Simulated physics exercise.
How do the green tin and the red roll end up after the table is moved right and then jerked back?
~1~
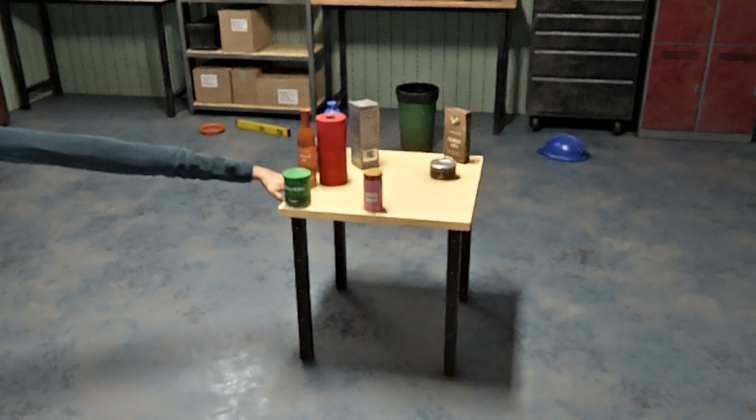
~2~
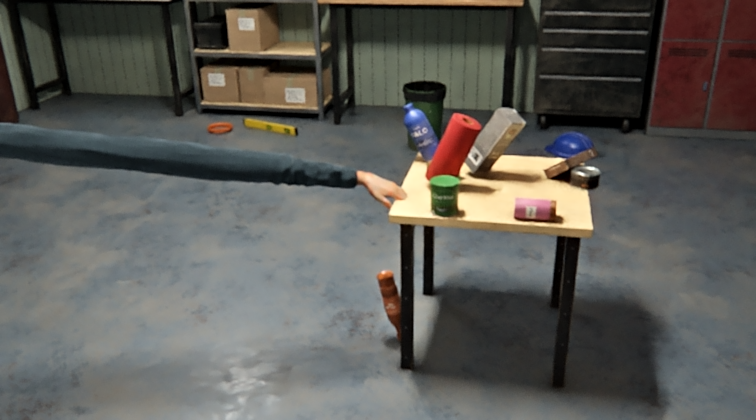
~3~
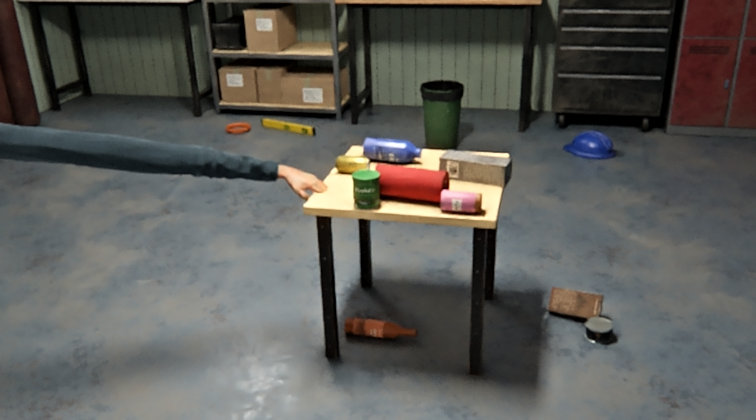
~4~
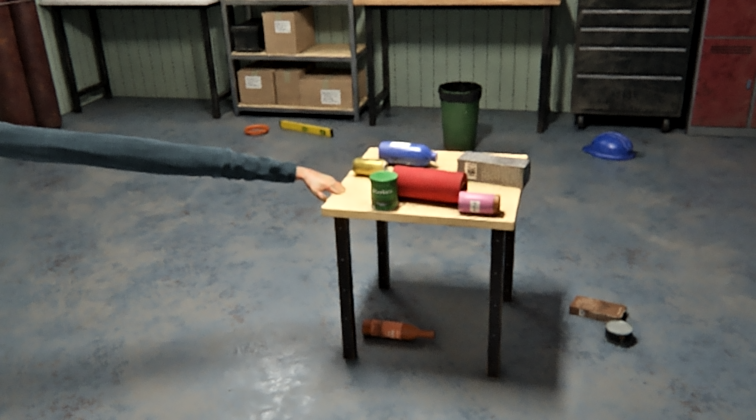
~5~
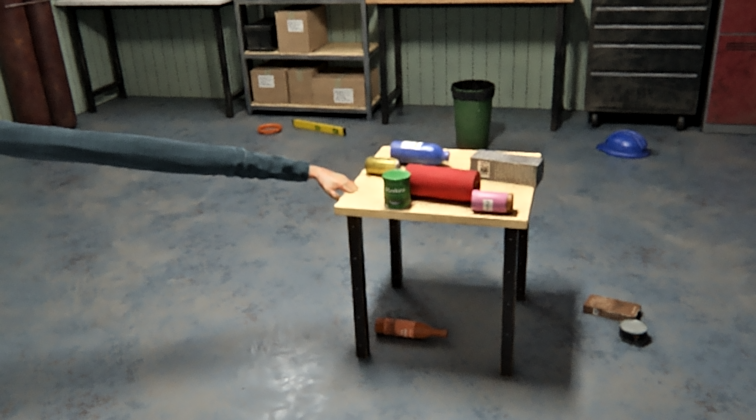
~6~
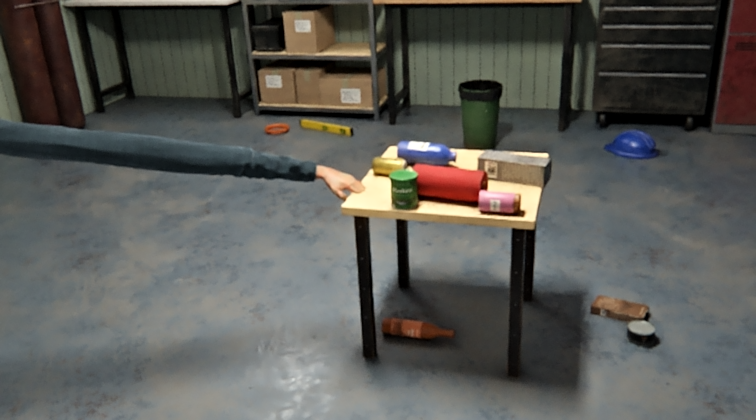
The green tin is still standing on the table, while the red roll has toppled and lies on its side on the tabletop.
At the start, bottles, a carton, a red roll and other items stand on a light work table while a hand reaches its left edge. The table is shoved to the right, and the orange bottle drops off as the red roll, grey carton and blue bottle lean and the pink jar falls on its side. The table then jerks back to the left, and the brown packet and black tub end up on the floor to the right. Finally everything lies still, with the green tin upright among the toppled blue bottle, yellow can, red roll, carton and pink jar.
